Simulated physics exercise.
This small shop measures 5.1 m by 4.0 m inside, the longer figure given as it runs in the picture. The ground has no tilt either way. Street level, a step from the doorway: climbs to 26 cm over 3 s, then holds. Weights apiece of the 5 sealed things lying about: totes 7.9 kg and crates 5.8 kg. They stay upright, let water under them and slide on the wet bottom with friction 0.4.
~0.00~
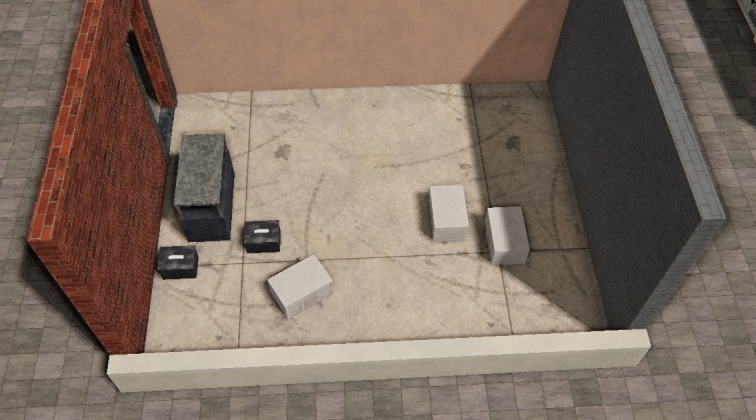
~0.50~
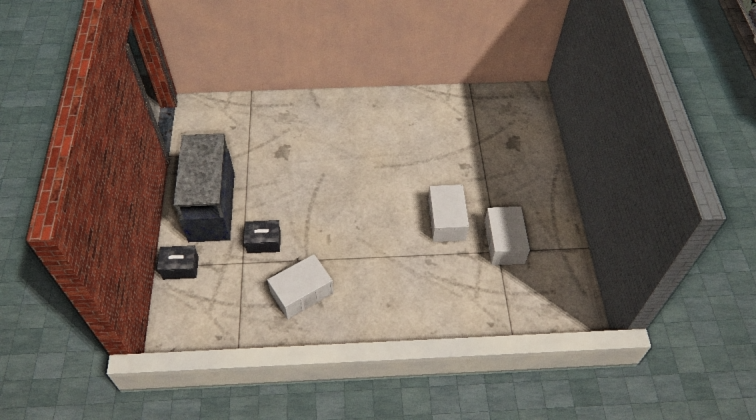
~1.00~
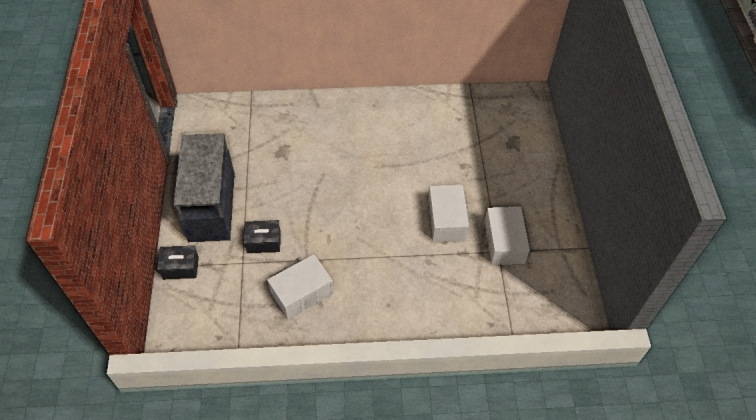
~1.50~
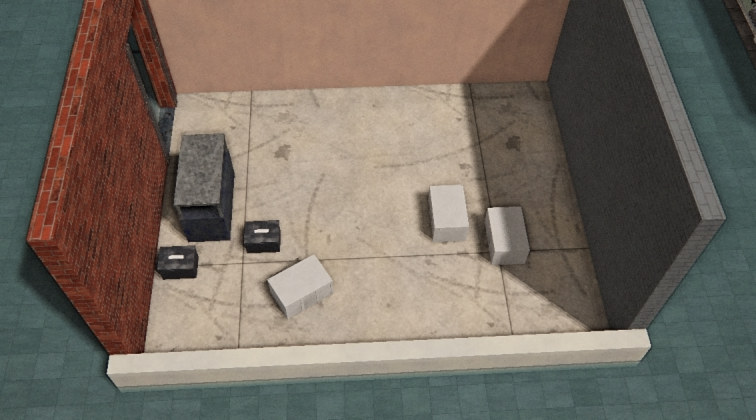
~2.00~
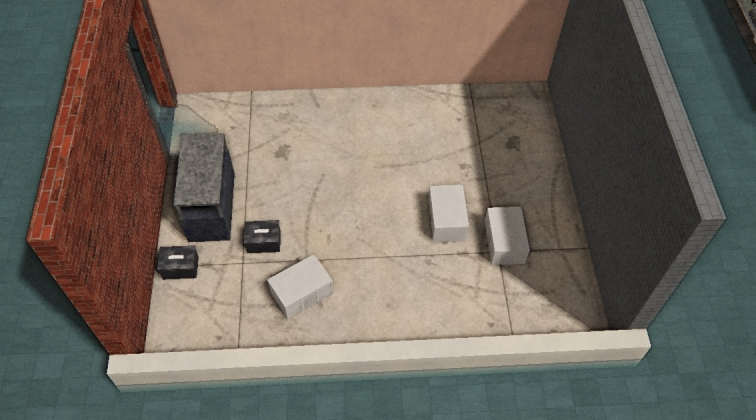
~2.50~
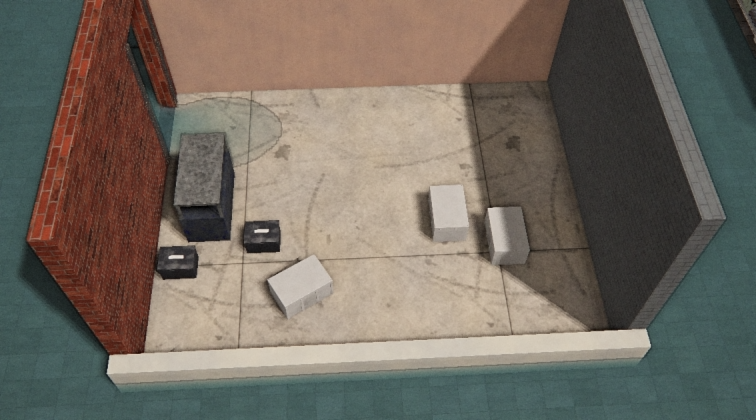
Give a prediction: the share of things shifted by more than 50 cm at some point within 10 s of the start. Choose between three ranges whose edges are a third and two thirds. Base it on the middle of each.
The range is the middle one, a third to two thirds.
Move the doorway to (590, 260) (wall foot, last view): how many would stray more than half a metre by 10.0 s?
That gives 4 of them.
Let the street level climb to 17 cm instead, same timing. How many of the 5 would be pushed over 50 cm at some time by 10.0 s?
The count would be 0.
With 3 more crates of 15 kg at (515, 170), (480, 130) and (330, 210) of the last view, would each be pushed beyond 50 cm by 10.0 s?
One: Beyond it. Two: Beyond it. Three: Within it.
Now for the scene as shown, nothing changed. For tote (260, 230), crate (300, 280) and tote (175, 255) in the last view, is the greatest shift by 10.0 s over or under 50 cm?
In that order: Below the mark, below the mark, below the mark.
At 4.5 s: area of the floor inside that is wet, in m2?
I'd put it close to 9.0 m2.
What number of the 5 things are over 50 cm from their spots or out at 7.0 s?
Count then: 1.
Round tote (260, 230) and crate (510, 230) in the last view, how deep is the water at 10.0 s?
Close to 1 and 9 centimetres.
After 3.5 s 0 of 5 are over 50 cm from their spots; 0 afloat.
After 4.5 s 0 of 5 are over 50 cm from their spots; 0 afloat.
After 7.0 s 1 of 5 are over 50 cm from their spots; 1 afloat.
After 10.0 s 2 of 5 are over 50 cm from their spots, and 2 have been at some point; 2 afloat.
